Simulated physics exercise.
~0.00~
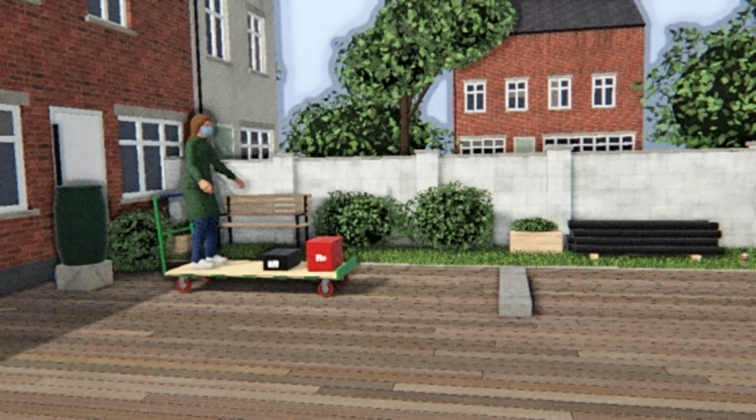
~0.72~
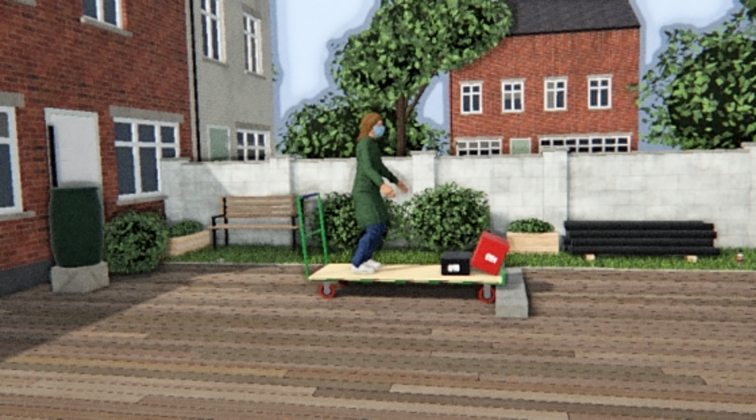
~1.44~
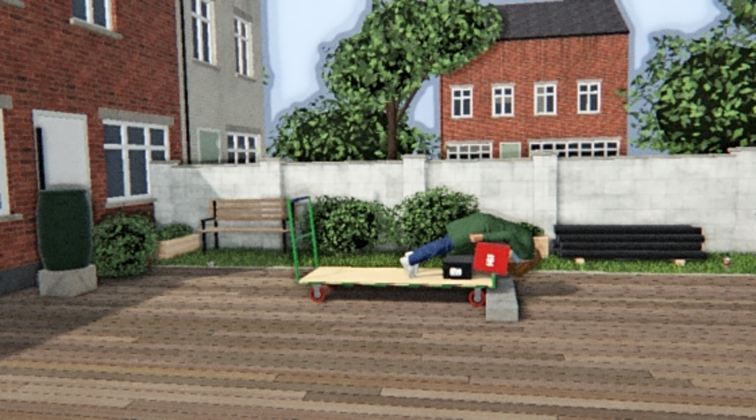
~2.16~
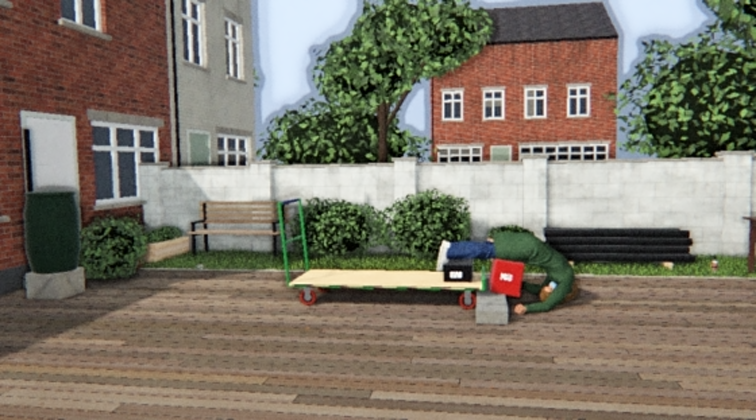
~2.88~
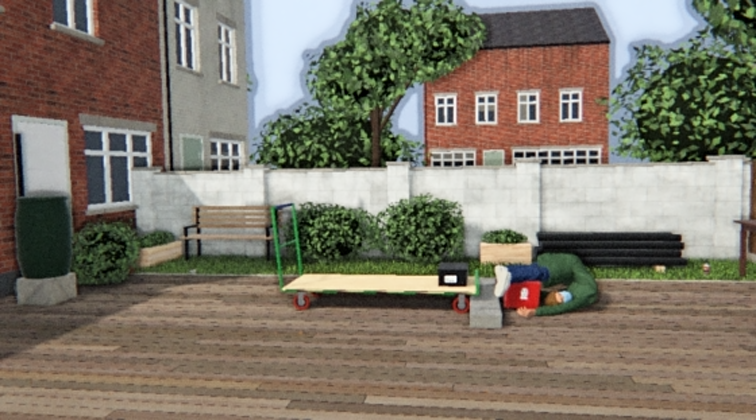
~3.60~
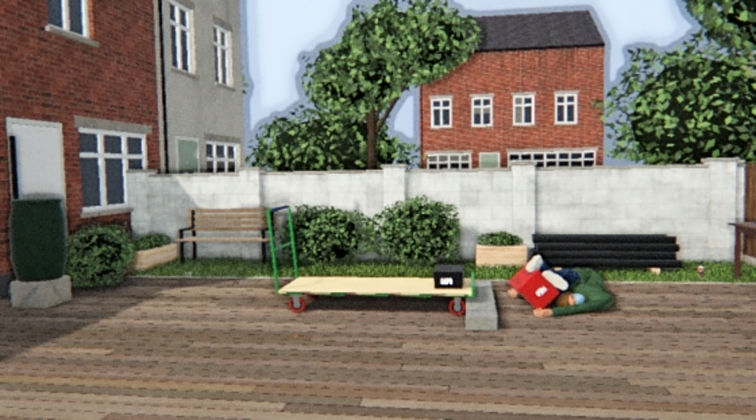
A masked person in a green coat rode a flat trolley rightward until it stopped dead at a low kerb, then pitched forward over the front and ended crumpled on the ground with the tumbling red box, while the black box stayed aboard.
